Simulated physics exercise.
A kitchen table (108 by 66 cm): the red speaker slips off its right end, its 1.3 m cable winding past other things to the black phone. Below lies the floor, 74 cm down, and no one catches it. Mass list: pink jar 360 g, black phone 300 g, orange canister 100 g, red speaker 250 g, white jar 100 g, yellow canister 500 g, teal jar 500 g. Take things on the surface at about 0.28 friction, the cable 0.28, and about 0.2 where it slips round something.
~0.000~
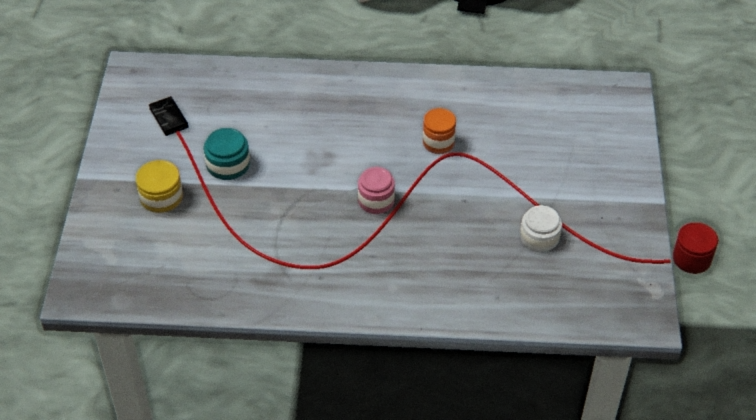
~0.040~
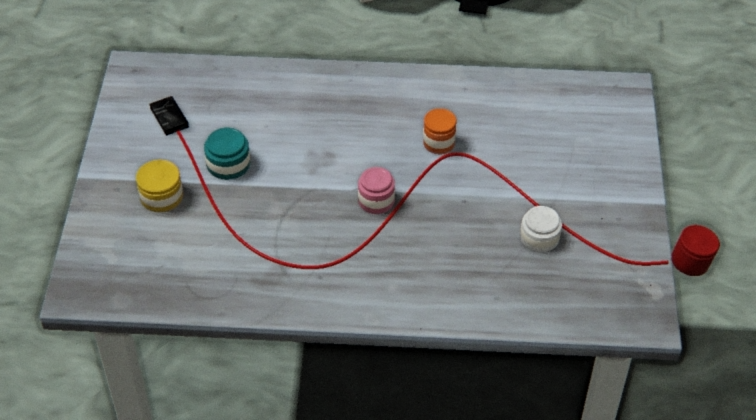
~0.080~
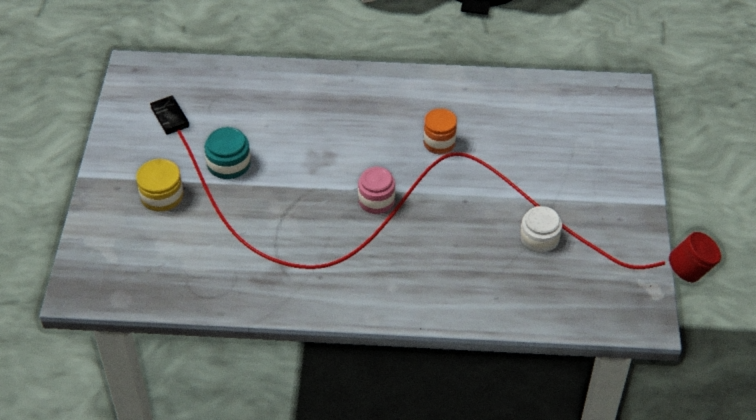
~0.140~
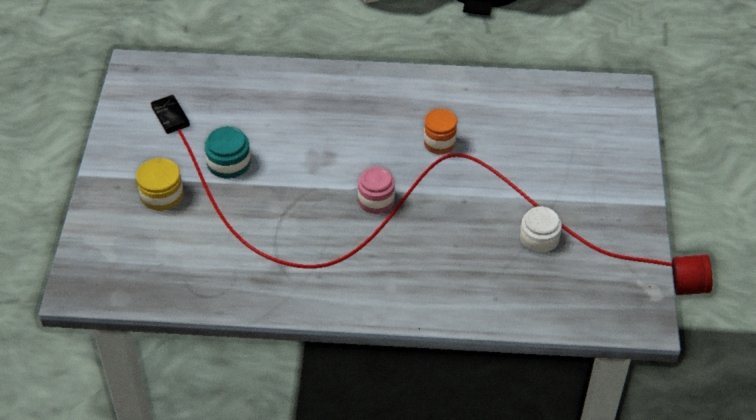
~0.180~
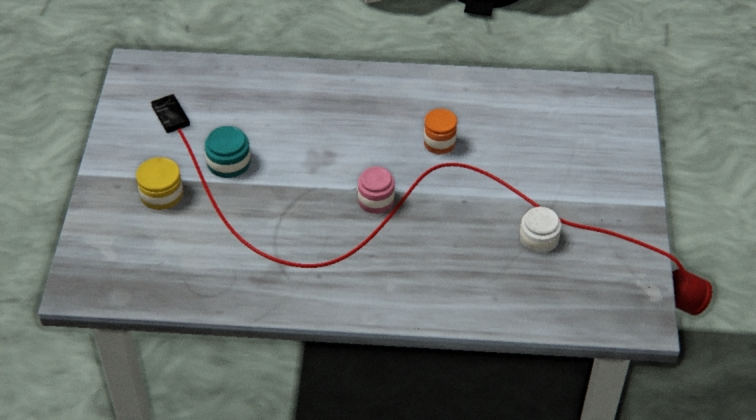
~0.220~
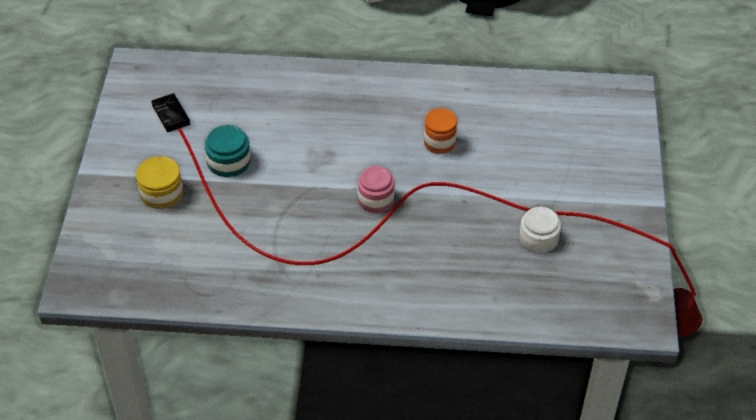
The clip opens on a wooden table with several colored jars and a red cable curving from a small black device to a red cylinder at the right edge. The cylinder tilts and drops lower beside the table, and the cable's right half straightens, drawing away from the orange container while the jars stay put.
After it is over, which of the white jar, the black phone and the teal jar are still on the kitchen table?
Here: The white jar is still on, the black phone is still on, the teal jar is still on.
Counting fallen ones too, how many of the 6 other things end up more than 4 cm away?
The count is 2.
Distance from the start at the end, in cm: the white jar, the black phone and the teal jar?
For the white jar it is 6 cm, for the black phone 35 cm and for the teal jar 4 cm.
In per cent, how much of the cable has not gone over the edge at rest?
Around 50 percent.
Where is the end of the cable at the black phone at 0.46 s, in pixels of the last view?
(204, 154) or thereabouts.
At 0.5 s, the cable's tail end at (204, 154); black phone 8 cm off its start, white jar 5 cm off its start, teal jar 3 cm off its start.
At 0.7 s, the cable's tail end at (262, 181); black phone 22 cm off its start, white jar 7 cm off its start, teal jar 3 cm off its start.
At 1.0 s, the cable's tail end at (323, 205); black phone 34 cm off its start at (298, 200), white jar 7 cm off its start at (546, 249), teal jar 3 cm off its start at (241, 130).
At 1.2 s, the cable's tail end at (332, 209); black phone 36 cm off its start, white jar 7 cm off its start, teal jar 3 cm off its start.
At 2.4 s, the cable's tail end at (332, 209); black phone 36 cm off its start at (307, 203), white jar 7 cm off its start at (546, 249), teal jar 3 cm off its start at (241, 130), red speaker over the edge.
